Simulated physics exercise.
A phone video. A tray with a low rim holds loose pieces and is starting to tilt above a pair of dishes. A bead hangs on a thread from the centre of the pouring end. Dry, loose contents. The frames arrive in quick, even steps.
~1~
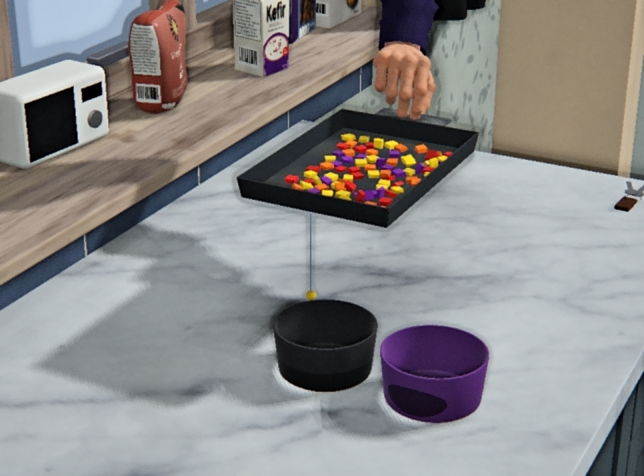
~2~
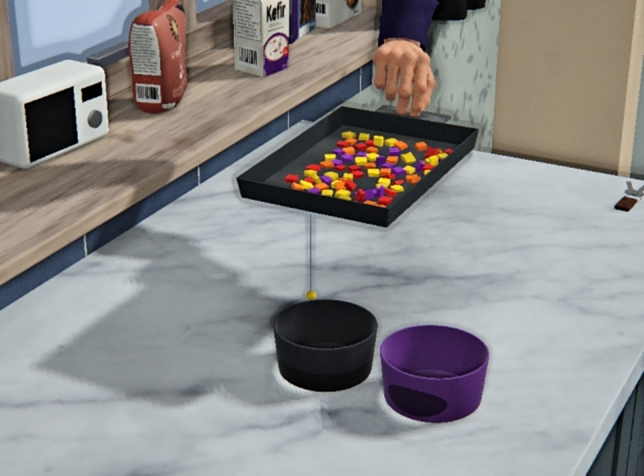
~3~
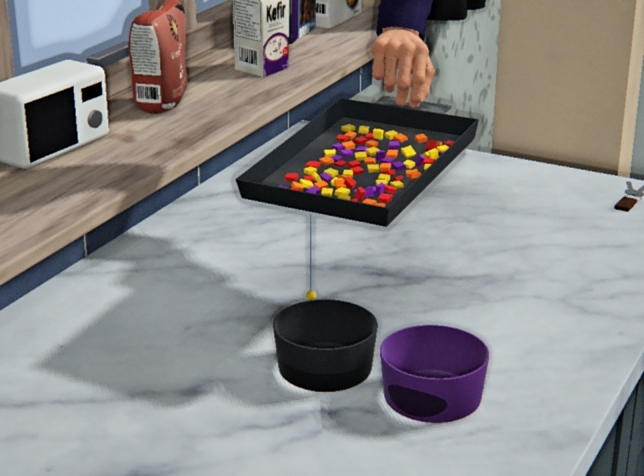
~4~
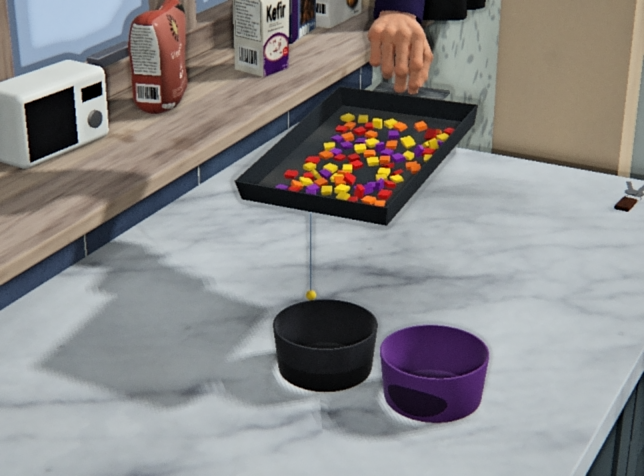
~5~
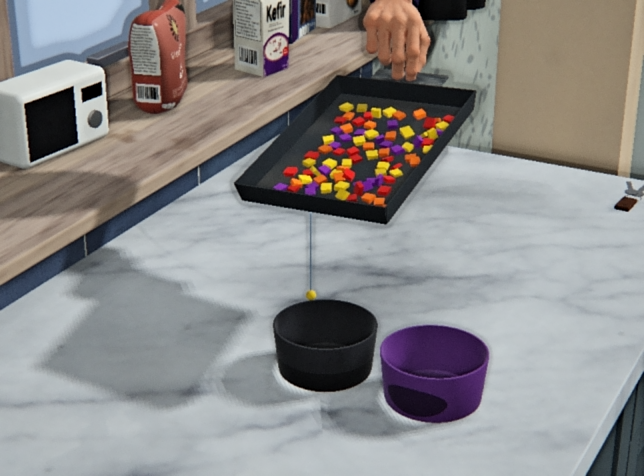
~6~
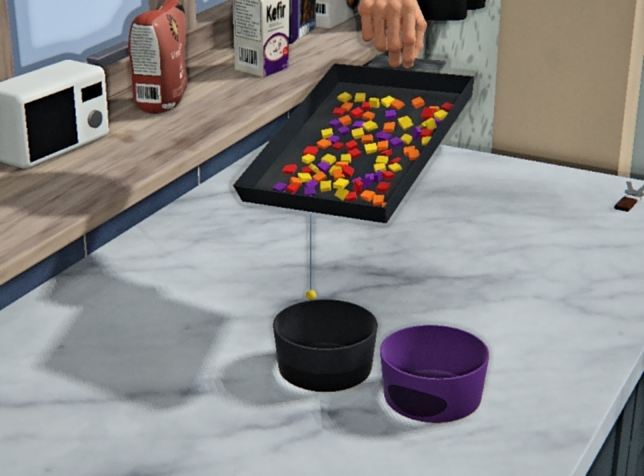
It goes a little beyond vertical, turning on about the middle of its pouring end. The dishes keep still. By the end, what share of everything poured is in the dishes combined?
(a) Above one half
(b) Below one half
b, below one half.
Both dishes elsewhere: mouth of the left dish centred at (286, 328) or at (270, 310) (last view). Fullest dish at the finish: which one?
The first time it is the dish to the left, and the second time it is the dish to the left.
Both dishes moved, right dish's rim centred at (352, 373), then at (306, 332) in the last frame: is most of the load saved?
At the first place under half, at the second the larger part.
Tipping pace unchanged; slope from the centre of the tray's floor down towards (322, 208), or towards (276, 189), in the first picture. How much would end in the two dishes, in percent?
In order, 60 in a hundred and 0 in a hundred.
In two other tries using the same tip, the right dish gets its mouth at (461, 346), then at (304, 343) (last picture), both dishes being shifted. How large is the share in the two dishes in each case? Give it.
Respectively 0 % and 70 %.
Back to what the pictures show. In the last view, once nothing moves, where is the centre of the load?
It settles centred around (256, 361).
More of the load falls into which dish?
Result: The left of the two takes it.
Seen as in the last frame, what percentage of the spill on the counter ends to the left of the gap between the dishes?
100 per cent, roughly.
Shortly afterwards, tray tipped steeply; the whole lot on the tray.
Next, tray tipped right over; all but a few on the tray; only a few in the left dish; only a few outside both; only a few in the air.
Some moments later, tray tipped past a quarter turn; near a third in the left dish; near two thirds outside both.
In the end, tray tipped past a quarter turn; none at all in the right dish; near a third in the left dish; near two thirds outside both.
